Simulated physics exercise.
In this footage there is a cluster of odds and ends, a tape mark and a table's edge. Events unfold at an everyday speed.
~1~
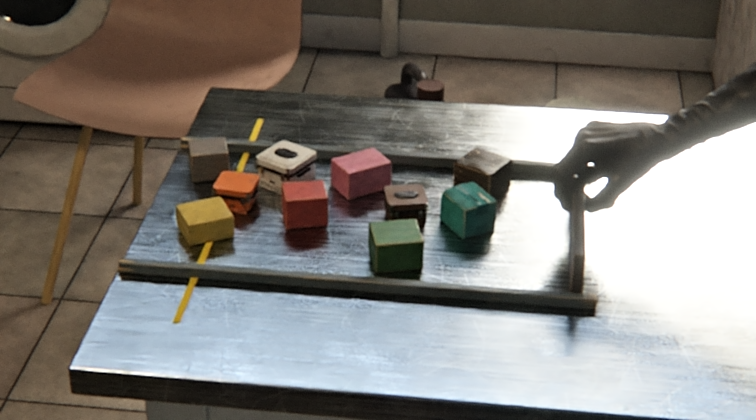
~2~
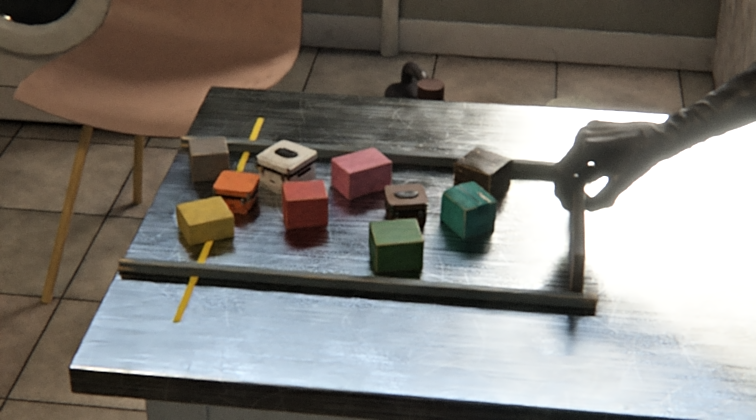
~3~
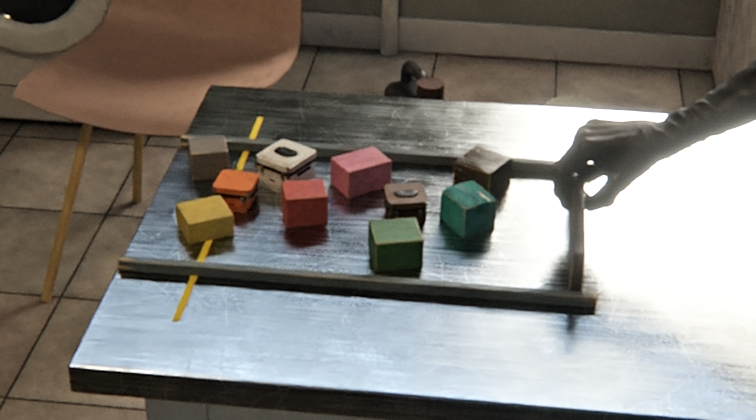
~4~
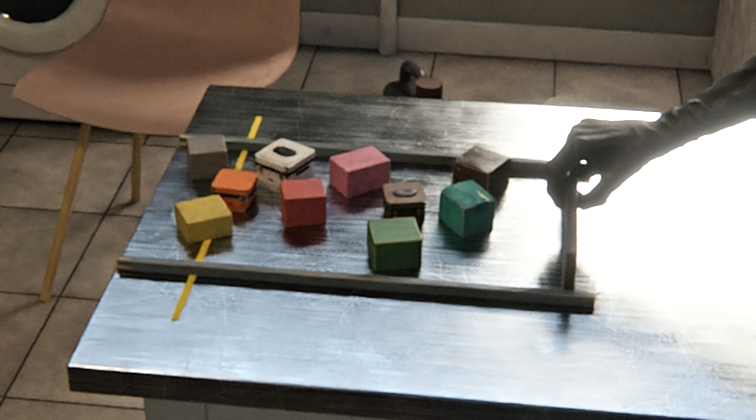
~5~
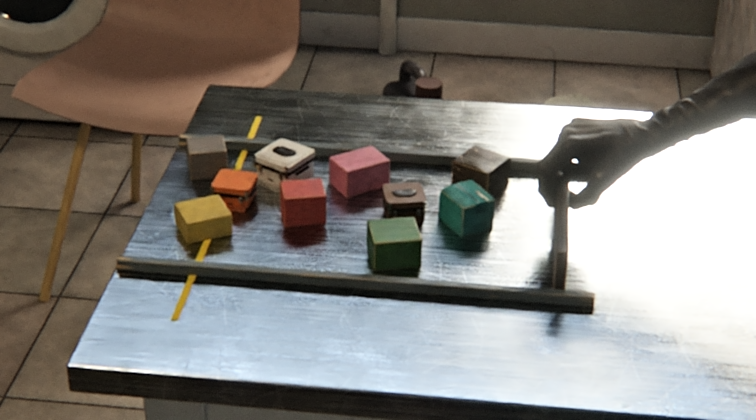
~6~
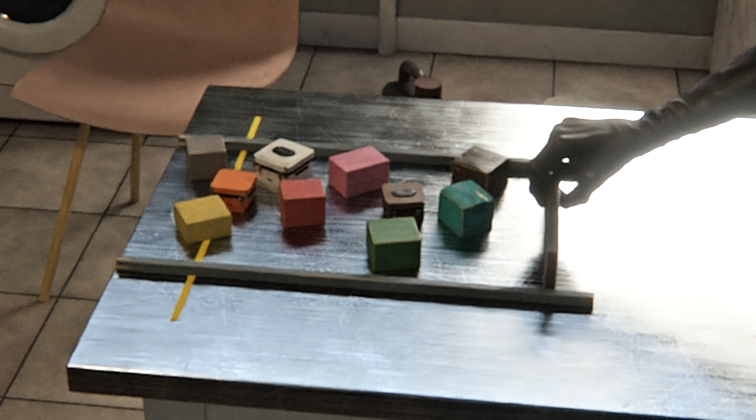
A gloved hand slides a board slightly left along the table behind the colourful blocks.
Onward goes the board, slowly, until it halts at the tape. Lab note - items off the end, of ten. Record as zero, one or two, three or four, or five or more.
All but three or four remain.
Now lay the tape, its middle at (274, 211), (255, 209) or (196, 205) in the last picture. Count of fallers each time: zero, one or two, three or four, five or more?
One or two; one or two; five or more.
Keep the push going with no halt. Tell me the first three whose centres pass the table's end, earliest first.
Grey block, orange case, white case.
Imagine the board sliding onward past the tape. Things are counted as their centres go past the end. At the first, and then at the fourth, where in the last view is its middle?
The first puts it near (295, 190), the next near (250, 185).
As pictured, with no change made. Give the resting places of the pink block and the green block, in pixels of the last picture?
Roughly (171, 166) for the first and roughly (184, 225) for the second.
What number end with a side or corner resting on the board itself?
3 end up touching it.
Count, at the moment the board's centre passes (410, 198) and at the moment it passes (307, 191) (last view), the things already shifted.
One spot: 5. Other spot: 10.
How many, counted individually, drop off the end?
It is 4, no more and no fewer.
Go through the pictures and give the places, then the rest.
Grey block (209, 160); yellow block (205, 221); orange case (237, 193); board (578, 213); tape (223, 209), in the first picture.
Yellow block (205, 220); pink block (361, 173), in the second picture.
Orange case (237, 191); turquoise box (468, 209), in the third picture.
Grey block (207, 158); black block (481, 173), in the fourth picture.
Yellow block (203, 219); white case (285, 165), in the fifth picture.
Grey block (206, 158); yellow block (203, 219); orange case (234, 191); board (553, 209); tape (221, 206), in the sixth picture.
Early on, none off yet; grey block at rest near (206, 158); yellow block at rest near (203, 219); orange case at rest near (234, 191).
A while later, none off yet; grey block at rest near (206, 158); yellow block at rest near (203, 219); orange case moving near (223, 190).
Further along, none off yet; grey block leaning well over near (138, 173); yellow block travelled about its own width near (173, 223); orange case leaning a little near (146, 179).
Finally, the number that fall off is three or four; lost, red block, white case, orange case and grey block.
